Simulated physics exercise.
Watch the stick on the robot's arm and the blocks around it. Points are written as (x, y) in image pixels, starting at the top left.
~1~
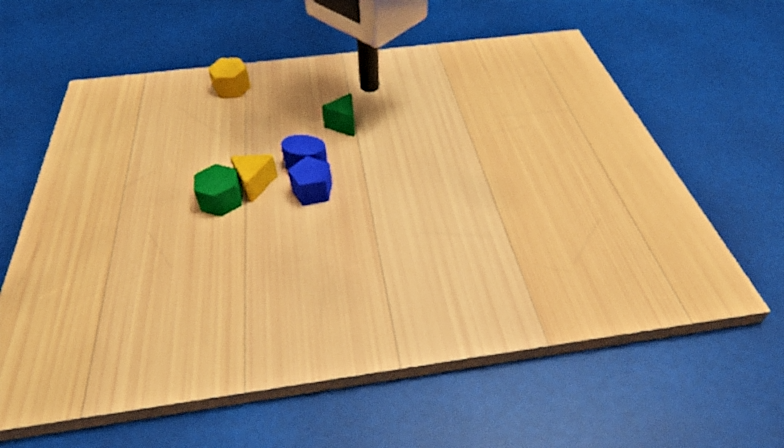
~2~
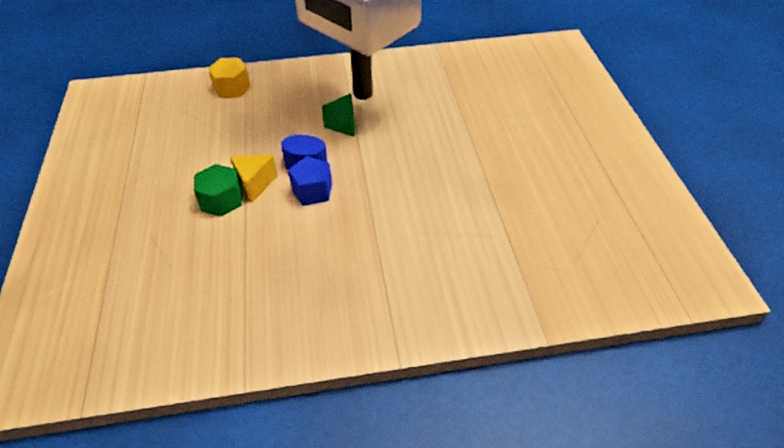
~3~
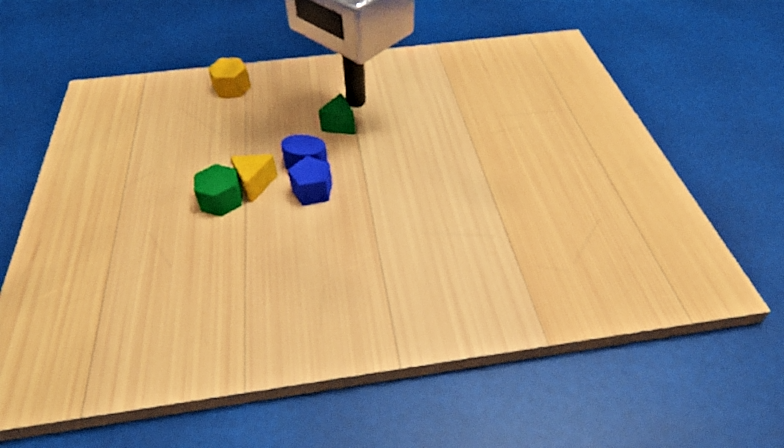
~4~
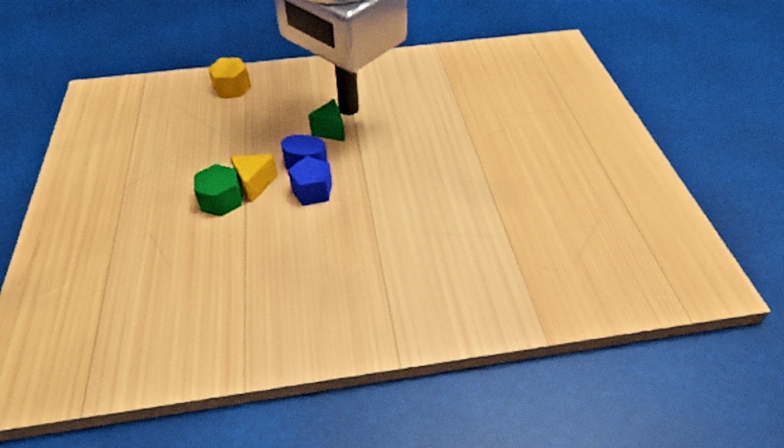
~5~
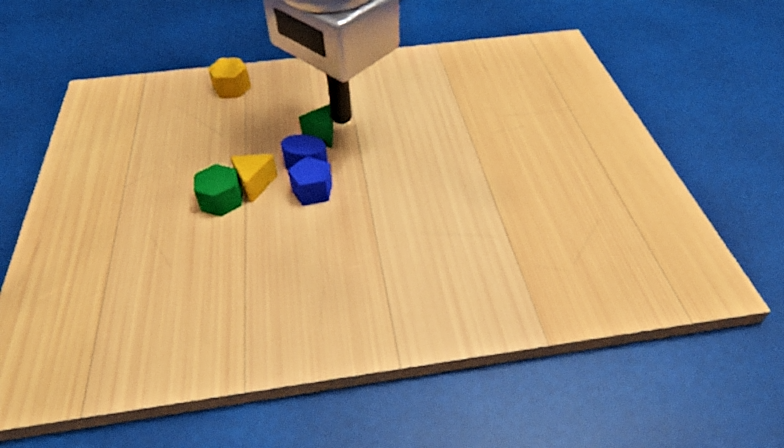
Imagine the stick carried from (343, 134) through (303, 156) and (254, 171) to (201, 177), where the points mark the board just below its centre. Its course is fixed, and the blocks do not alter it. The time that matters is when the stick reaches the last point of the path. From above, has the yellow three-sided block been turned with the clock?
Final answer: Yes.
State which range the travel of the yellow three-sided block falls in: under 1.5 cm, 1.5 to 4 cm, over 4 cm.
Medium: 1.5 to 4 cm.
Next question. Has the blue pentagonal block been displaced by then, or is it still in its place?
Moved off its spot.
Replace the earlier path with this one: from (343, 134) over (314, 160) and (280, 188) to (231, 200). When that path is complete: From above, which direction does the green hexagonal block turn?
The twist is anticlockwise.
What follows on the original path. One third of the way, stick at (300, 141); green hexagonal block at (211, 180); yellow three-sided block at (246, 166); blue oval at (291, 153); blue pentagonal block at (307, 176), turned 20° anticlockwise; green three-sided block at (292, 122), turned 50° clockwise.
Two thirds of the way, stick at (250, 156); green hexagonal block at (203, 183); yellow three-sided block at (241, 174), turned 30° clockwise; blue oval at (284, 160), turned 40° anticlockwise; blue pentagonal block at (309, 179), turned 25° anticlockwise; green three-sided block at (291, 122), turned 60° clockwise.
At the end, stick at (196, 162); green hexagonal block at (203, 183); yellow three-sided block at (240, 175), turned 25° clockwise; blue oval at (284, 160), turned 40° anticlockwise; blue pentagonal block at (309, 179), turned 25° anticlockwise; green three-sided block at (291, 122), turned 60° clockwise.
